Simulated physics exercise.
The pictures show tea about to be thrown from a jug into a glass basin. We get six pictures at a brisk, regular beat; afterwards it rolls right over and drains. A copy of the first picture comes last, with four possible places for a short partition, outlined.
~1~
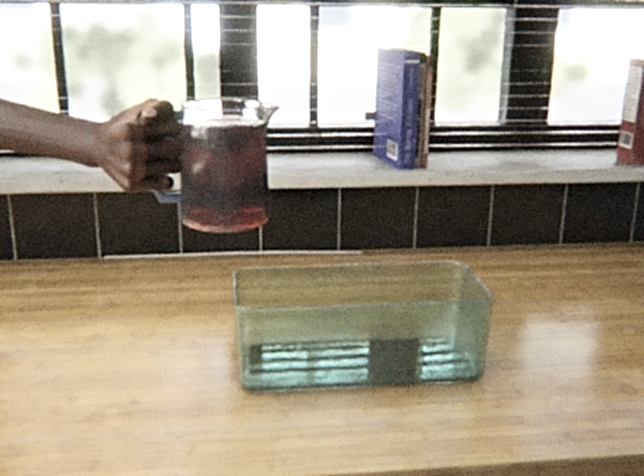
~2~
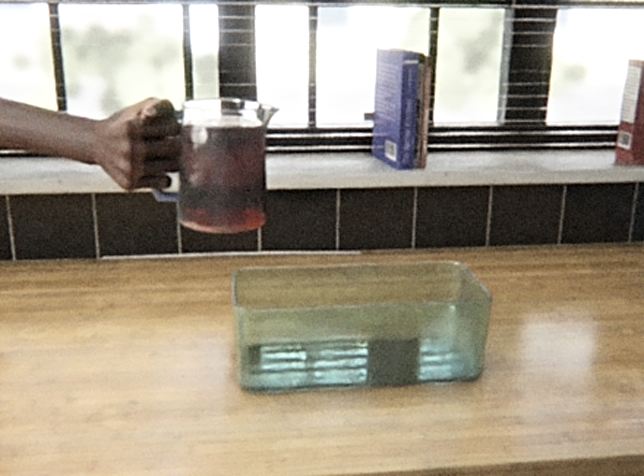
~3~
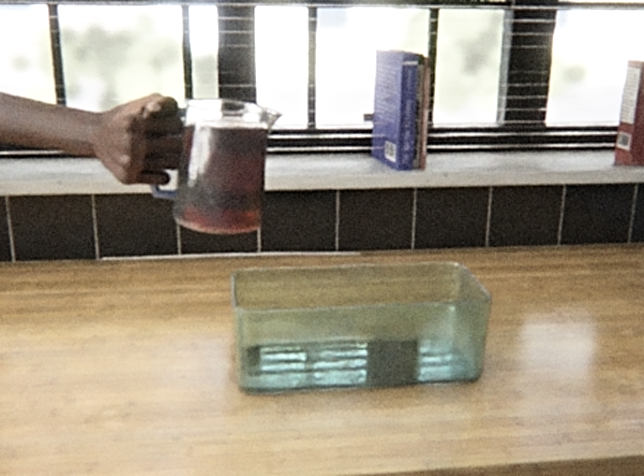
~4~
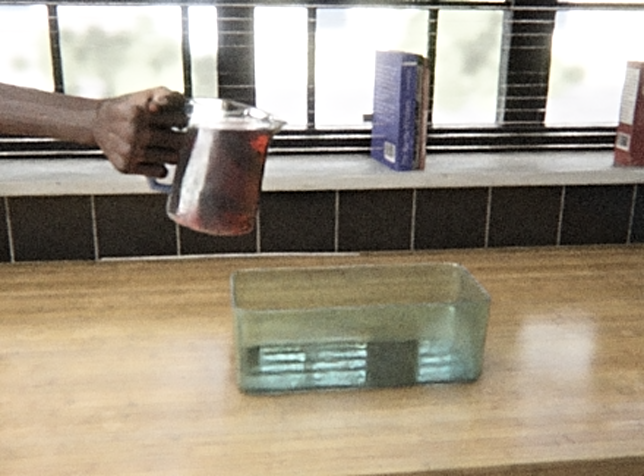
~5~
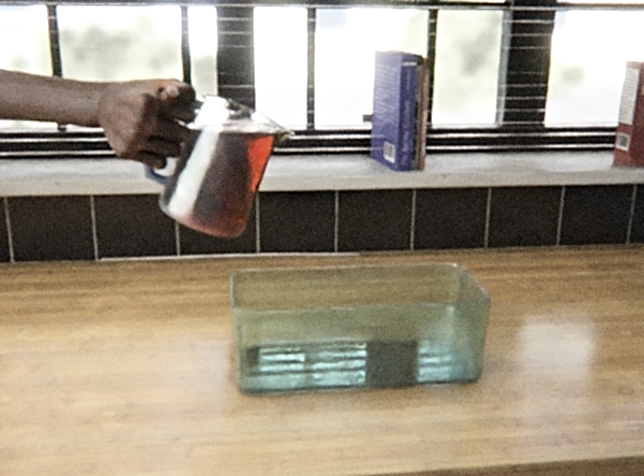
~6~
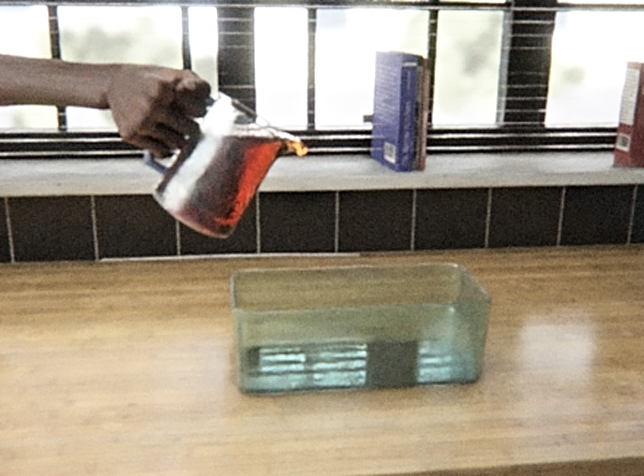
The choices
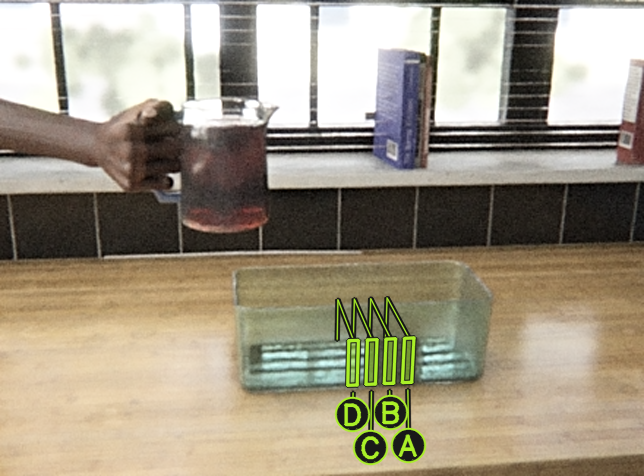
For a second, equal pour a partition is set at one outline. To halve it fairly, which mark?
Position D.
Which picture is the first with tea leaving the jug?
Picture 6.
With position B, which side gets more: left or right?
The left side.
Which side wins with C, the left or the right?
More ends on the left.
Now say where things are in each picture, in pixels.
Upright, lip at (279, 106); basin from (239, 389) to (483, 377); nothing has left yet.
Upright, lip at (279, 108); nothing has left yet.
Tipped about 6°, lip at (282, 114); nothing has left yet.
Tipped about 13°, lip at (287, 122); nothing has left yet.
Tipped about 22°, lip at (293, 133); nothing has left yet.
Tipped about 33°, lip at (298, 148); tea is over the lip, down to (298, 148).
On the marked copy, A at (407, 389); B at (389, 390); C at (371, 391); D at (353, 392).
With A, about 94 % ends left of the wall and 3 % right of it; 3 % is lost outside.
With B, about 93 % ends left of the wall and 2 % right of it; 5 % is lost outside.
With C, about 82 % ends left of the wall and 12 % right of it; 6 % is lost outside.
With D, about 50 % ends left of the wall and 48 % right of it.
